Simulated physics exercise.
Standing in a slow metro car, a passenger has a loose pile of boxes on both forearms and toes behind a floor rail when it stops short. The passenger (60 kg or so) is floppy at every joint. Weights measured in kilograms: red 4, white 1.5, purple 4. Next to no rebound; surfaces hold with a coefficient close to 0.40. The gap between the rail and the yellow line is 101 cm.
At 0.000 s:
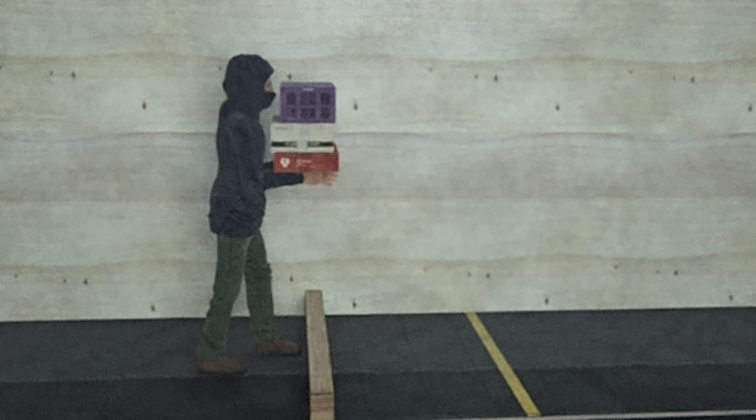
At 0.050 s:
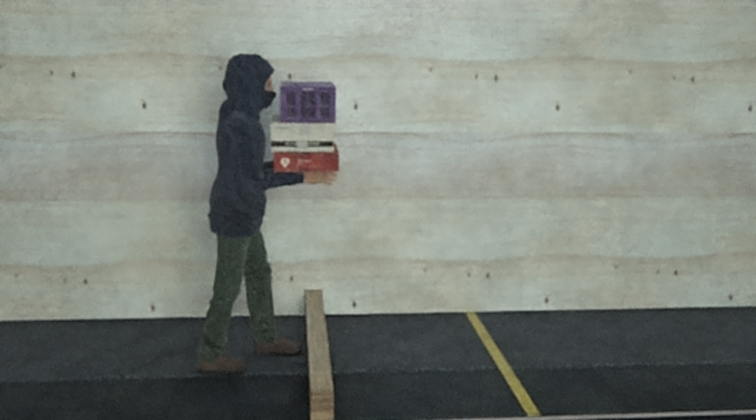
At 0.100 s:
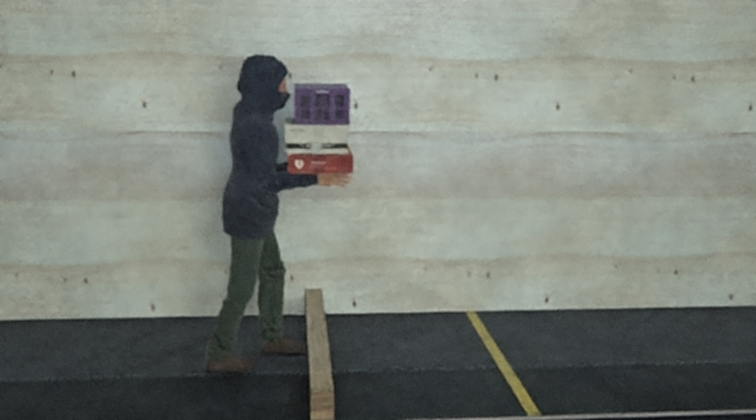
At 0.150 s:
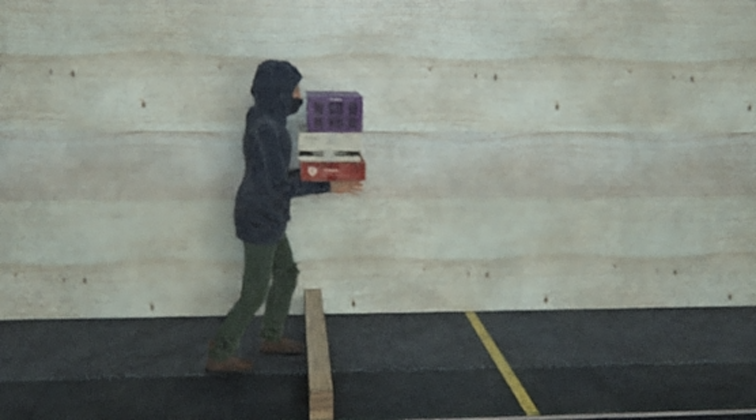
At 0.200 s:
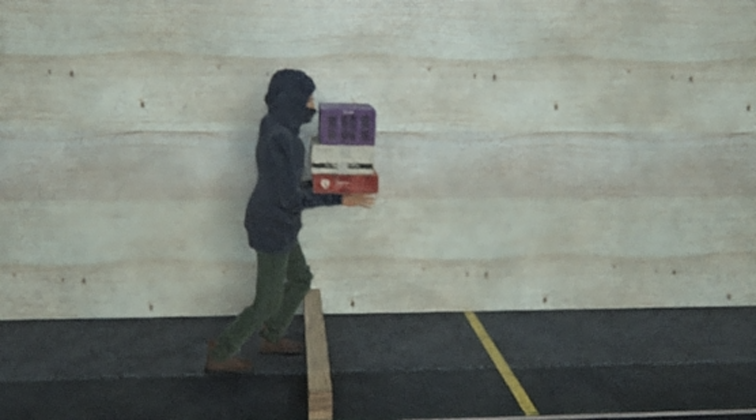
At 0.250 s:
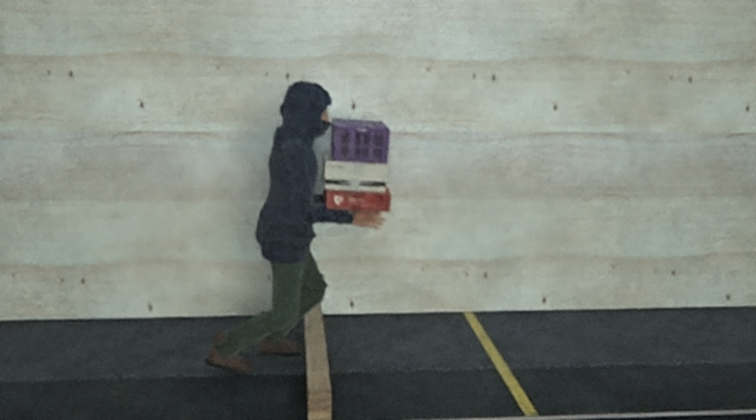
In front of a pale wood-panelled wall, a dark floor with a wooden rail and a yellow line to its right is seen side-on from a still camera. Left of the rail, a figure in a dark hooded jacket and green trousers faces right, forearms under stacked red, white and purple boxes. After barely moving, the figure leans rightward and sinks, knees bending, while the boxes shift right and down alongside.
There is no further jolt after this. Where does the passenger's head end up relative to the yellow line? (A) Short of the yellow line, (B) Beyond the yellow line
Beyond the yellow line (B).
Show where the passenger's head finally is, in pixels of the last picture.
Somewhere about (518, 318) in the final view.
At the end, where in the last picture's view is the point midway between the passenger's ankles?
Estimated position: Around (298, 314).
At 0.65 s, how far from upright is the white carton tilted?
The angle from upright is close to 30°.
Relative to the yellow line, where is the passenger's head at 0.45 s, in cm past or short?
Around 65 cm shy of the mark.
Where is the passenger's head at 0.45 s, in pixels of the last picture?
It sits near (378, 177), give or take.
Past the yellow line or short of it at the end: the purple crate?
The purple crate ends up on the far side.
After 0.45 s the passenger's head is 64 cm short of the yellow line, near (378, 177) in the last picture's view.
After 0.65 s the passenger's head is 14 cm short of the yellow line, near (470, 276) in the last picture's view.
After 0.95 s the passenger's head is 17 cm past the yellow line, near (520, 303) in the last picture's view; the white carton 7 cm short of the yellow line, tilted 0°.
At rest, 2.5 s, red parcel stops short of the yellow line; white carton stops short of the yellow line; purple crate crosses the yellow line; passenger's head crosses the yellow line.
